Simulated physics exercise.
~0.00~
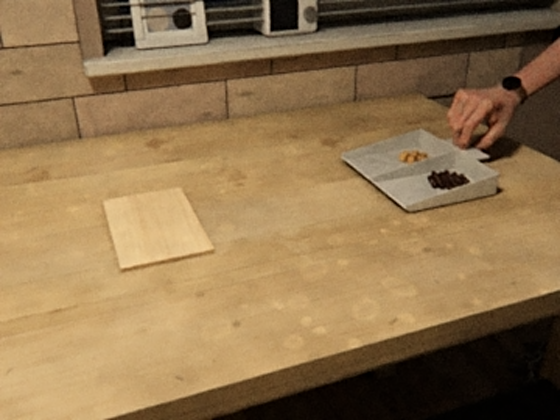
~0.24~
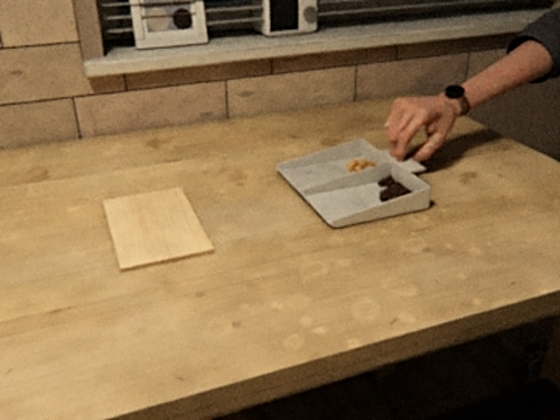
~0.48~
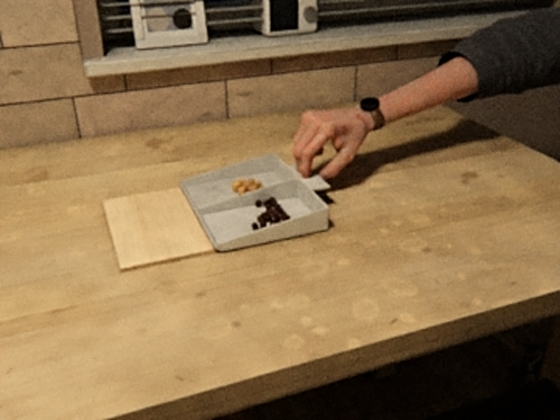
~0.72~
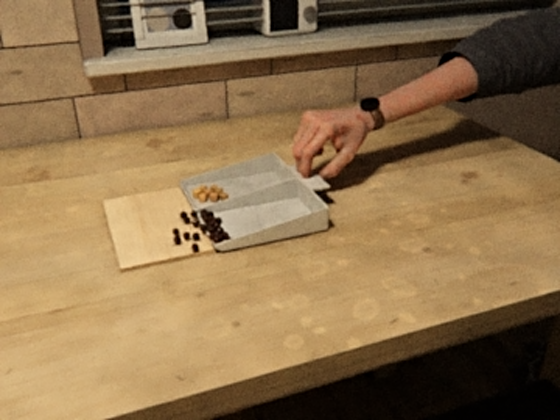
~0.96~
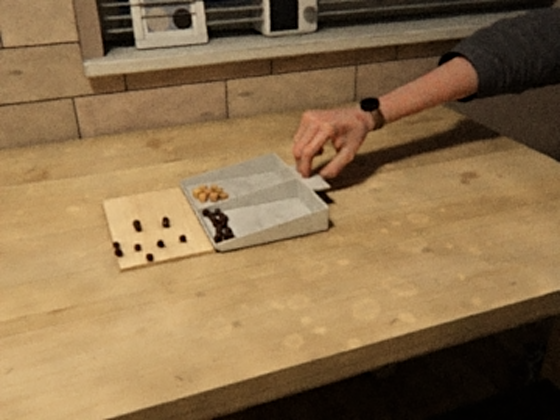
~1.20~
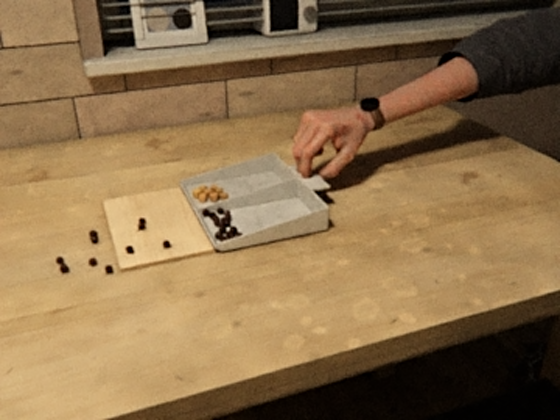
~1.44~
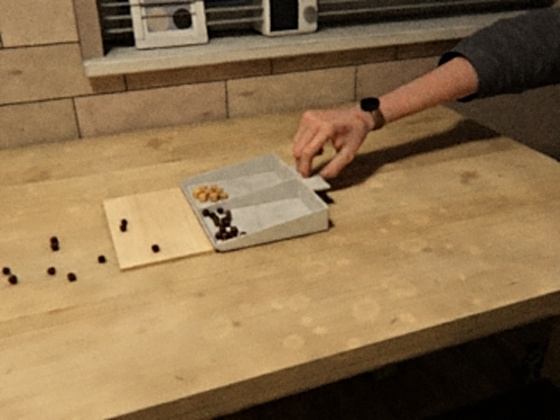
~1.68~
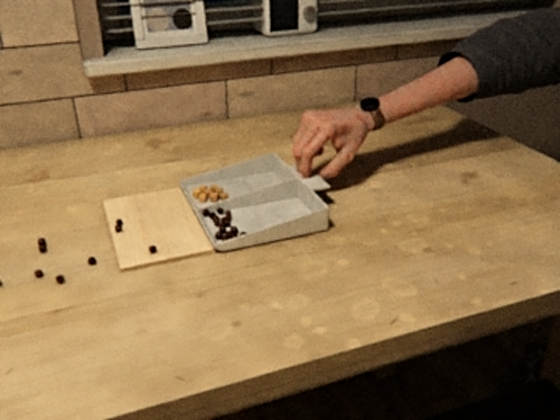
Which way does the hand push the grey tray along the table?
The hand pushes the tray to the left, towards the pale flat board.
